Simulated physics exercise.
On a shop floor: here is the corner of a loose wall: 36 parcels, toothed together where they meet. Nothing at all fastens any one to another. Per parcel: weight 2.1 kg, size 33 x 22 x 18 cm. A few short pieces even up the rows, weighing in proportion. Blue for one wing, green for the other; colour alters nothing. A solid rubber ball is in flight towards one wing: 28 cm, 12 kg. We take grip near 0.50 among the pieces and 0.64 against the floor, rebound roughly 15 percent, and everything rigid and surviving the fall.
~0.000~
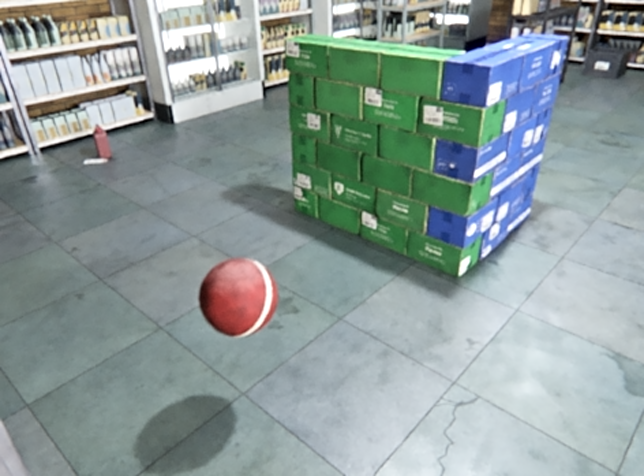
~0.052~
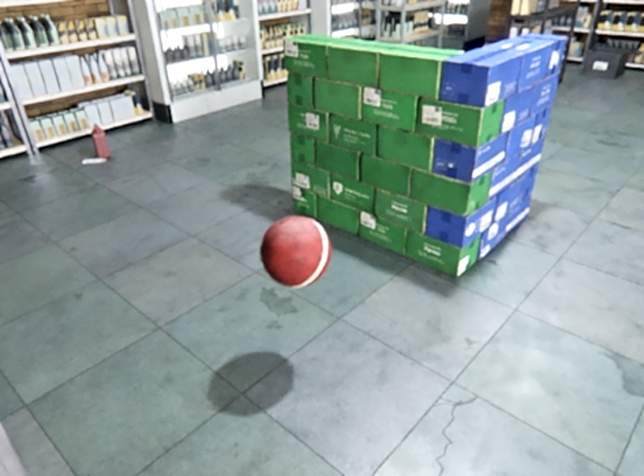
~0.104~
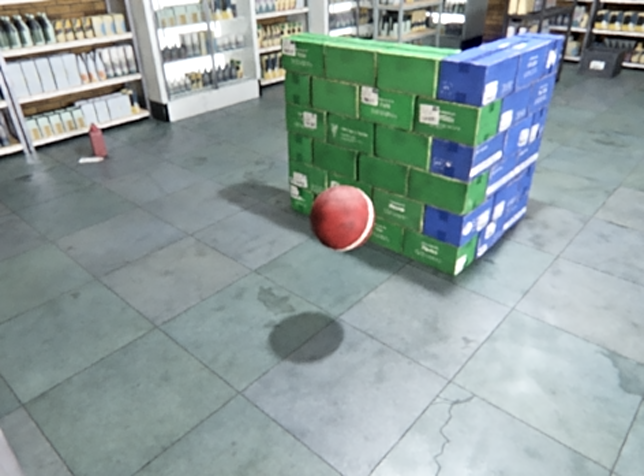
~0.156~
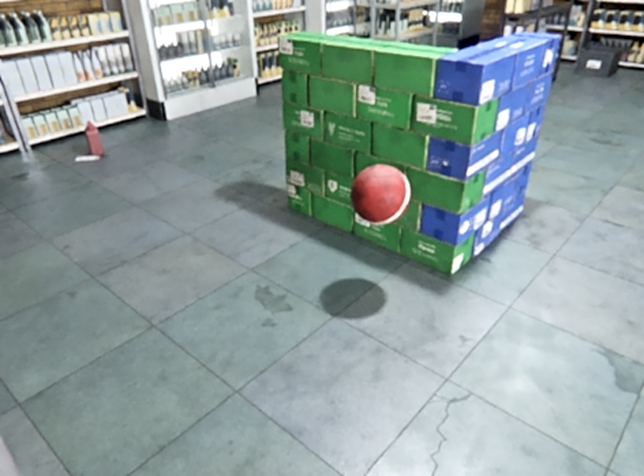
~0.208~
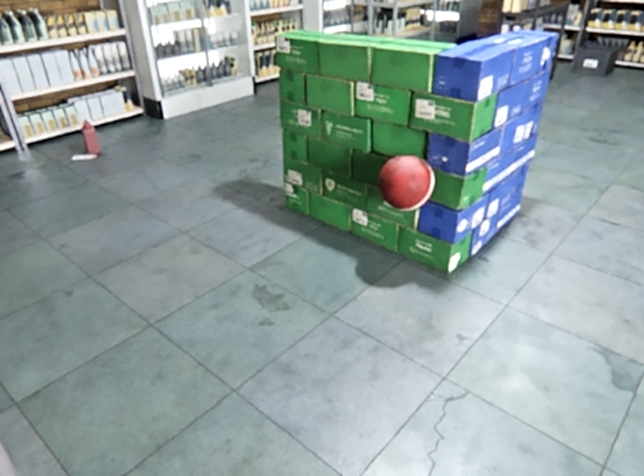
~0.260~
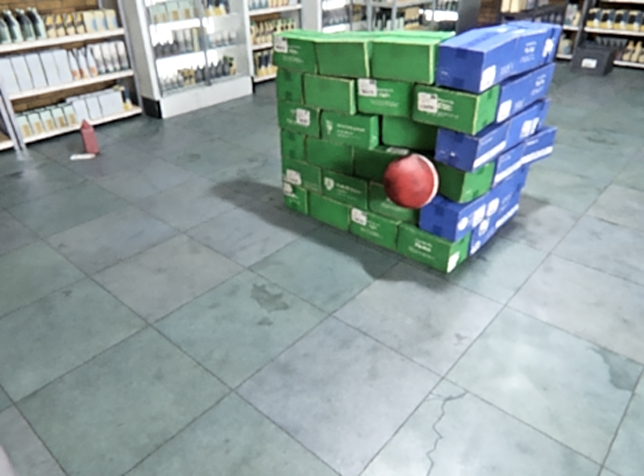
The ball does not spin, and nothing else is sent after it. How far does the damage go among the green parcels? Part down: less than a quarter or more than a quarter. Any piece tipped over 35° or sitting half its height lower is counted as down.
It comes to under a quarter.
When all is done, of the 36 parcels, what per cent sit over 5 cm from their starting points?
It works out to 60 percent.
Around 0.34 s, ball still moving; none of the 21 green parcels down (0 of 36 in all colours); top green parcel tipped 11°; top blue parcel tipped 7°.
Around 0.56 s, ball still moving; 1 of the 21 green parcels down (4 of 36 in all colours); top green parcel tipped 6°; top blue parcel tipped 8°.
Around 1.64 s, ball still moving; 3 of the 21 green parcels down (7 of 36 in all colours); top green parcel on its side; top blue parcel upside down.
Finally (2.6 s), ball rolling away; 3 of the 21 green parcels down (7 of 36 in all colours); top green parcel on its side; top blue parcel on its side. That is 14 per cent. Seen by the last camera, middles, top green parcel near (355, 232), top blue parcel near (426, 327).
